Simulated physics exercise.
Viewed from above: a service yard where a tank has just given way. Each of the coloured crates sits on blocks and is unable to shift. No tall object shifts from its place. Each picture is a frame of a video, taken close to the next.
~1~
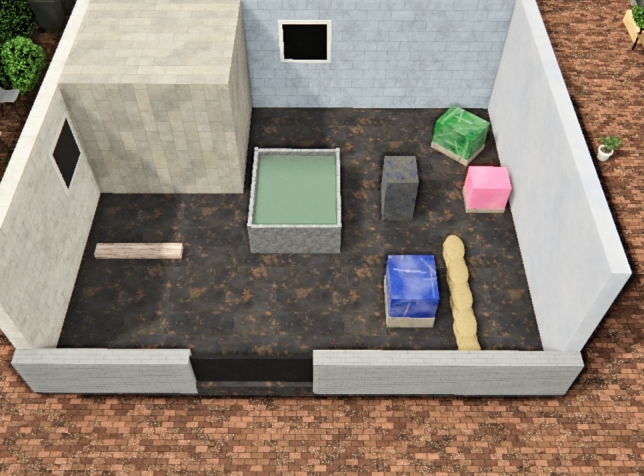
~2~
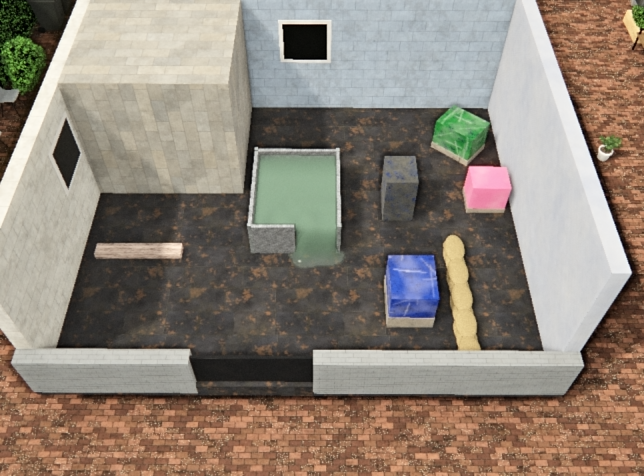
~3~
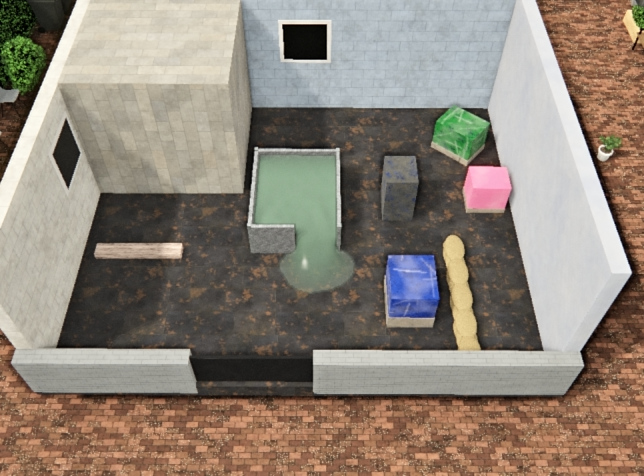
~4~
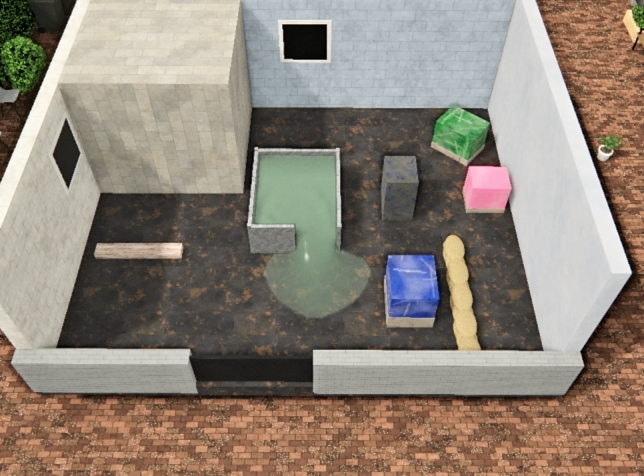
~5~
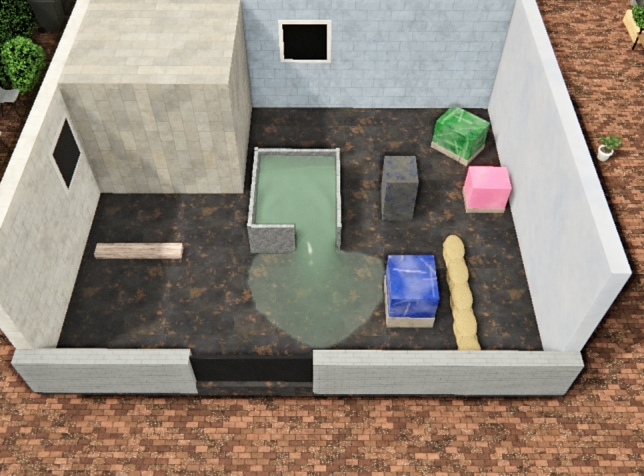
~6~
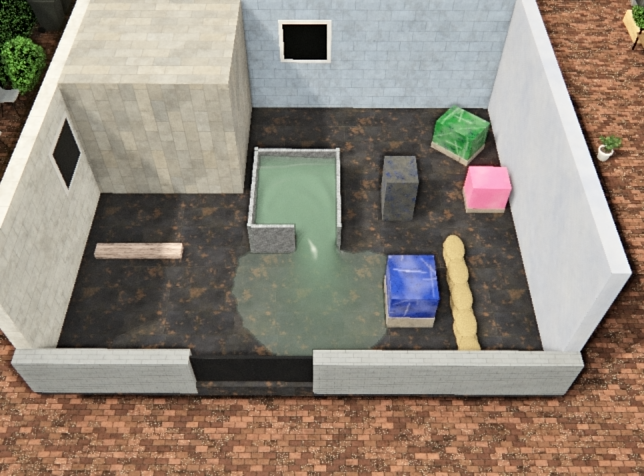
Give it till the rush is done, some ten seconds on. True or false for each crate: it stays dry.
Green crate: True, it stays dry; blue crate: True, it stays dry; pink crate: True, it stays dry.
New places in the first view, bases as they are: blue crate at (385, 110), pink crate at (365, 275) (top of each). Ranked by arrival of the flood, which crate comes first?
That is the pink-painted one.
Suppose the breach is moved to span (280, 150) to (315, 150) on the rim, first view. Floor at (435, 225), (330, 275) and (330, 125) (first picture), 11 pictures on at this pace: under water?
One by one, they turn out not soaked, not soaked and drenched.
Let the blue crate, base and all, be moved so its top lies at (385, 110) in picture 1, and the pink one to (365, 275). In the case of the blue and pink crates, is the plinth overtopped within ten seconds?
Blue crate: Is missed. Pink crate: Is overtopped.
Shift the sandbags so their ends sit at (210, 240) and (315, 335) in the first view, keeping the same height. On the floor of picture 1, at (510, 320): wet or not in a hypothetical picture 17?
Outcome for that point - drenched.
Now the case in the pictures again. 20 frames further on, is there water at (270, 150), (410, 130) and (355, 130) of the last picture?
Going through them in order, I'd call them clear, clear and clear.
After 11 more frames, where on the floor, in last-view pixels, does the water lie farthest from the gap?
Look around (97, 371).
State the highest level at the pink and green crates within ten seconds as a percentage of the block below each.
40 %, then 60 %.
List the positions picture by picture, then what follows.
The first frame shows the tank at (296, 189) is whole and still.
In the second frame, the front is at (339, 260), out from the gap at (316, 243).
In the third frame, water pours out at (316, 244) and has run to (304, 288).
In the fourth frame, water pours out at (316, 244) and has run to (325, 312).
In the fifth frame, water pours out at (316, 244) and has run to (329, 341).
In the sixth frame, water pours out at (316, 244) and has run to a hidden place.
A moment on, water covers 20 % of the floor; the green crate not reached, the blue crate water round its plinth, the pink crate not reached.
Next, water covers 25 % of the floor; the green crate not reached, the blue crate water round its plinth, the pink crate not reached.
Then, water covers 40 % of the floor; the green crate not reached, the blue crate water round its plinth, the pink crate not reached.
Later, water covers 55 % of the floor; the green crate water round its plinth, the blue crate water round its plinth, the pink crate water round its plinth.
In the end, water covers 80 % of the floor; the green crate stayed above the water, the blue crate stayed above the water, the pink crate stayed above the water.
